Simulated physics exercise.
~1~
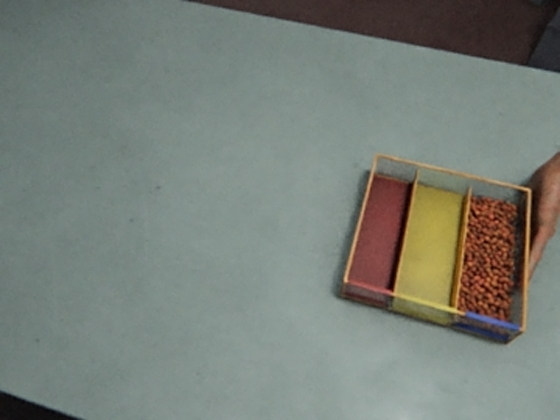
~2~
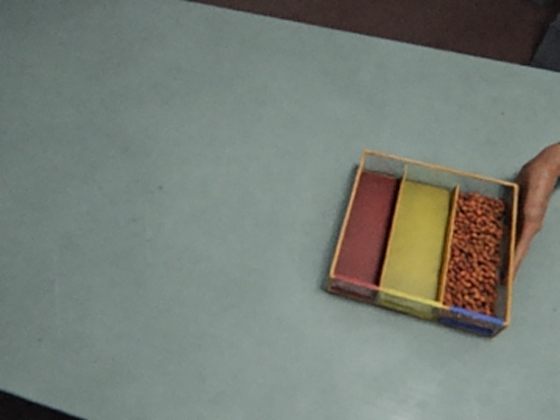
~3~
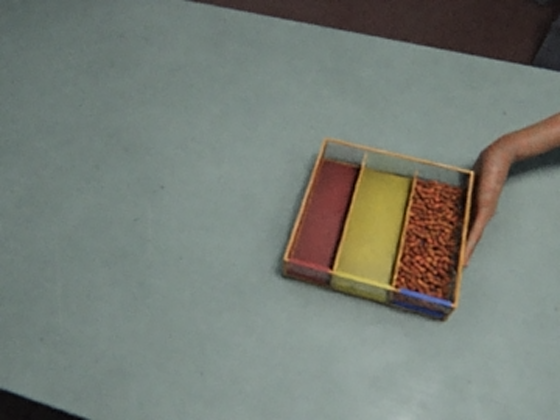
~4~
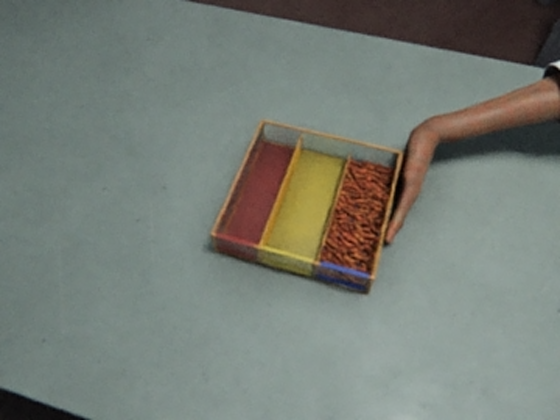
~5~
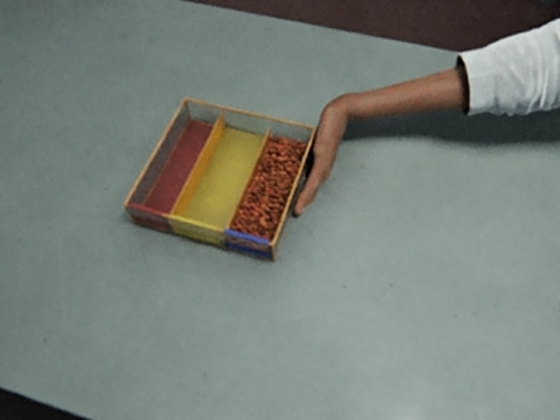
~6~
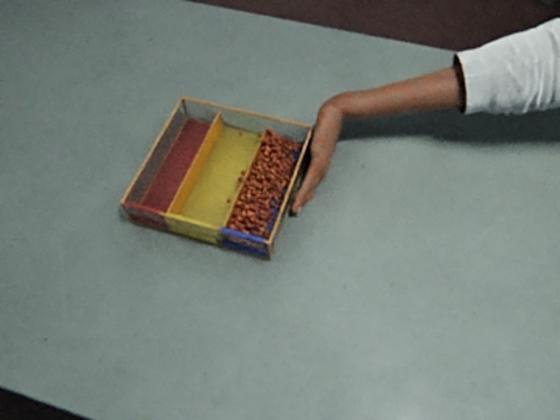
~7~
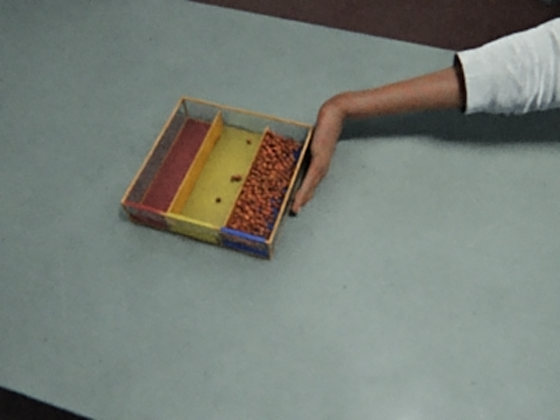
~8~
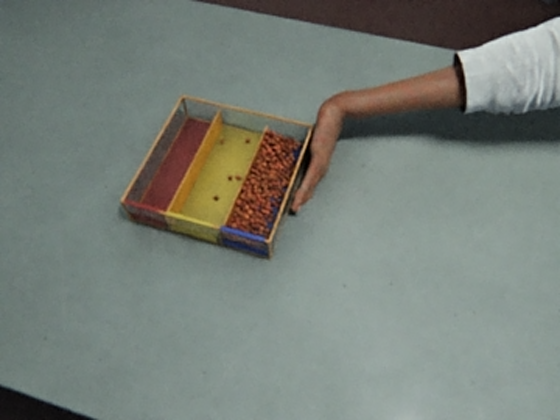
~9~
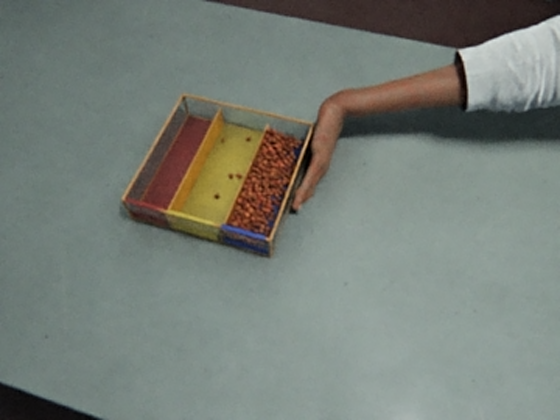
A divided tray with small reddish-brown pellets in its right section slid left across a table, pushed by a hand, then stopped, and a few pellets hopped into the yellow middle section while nearly all the rest stayed on the right.
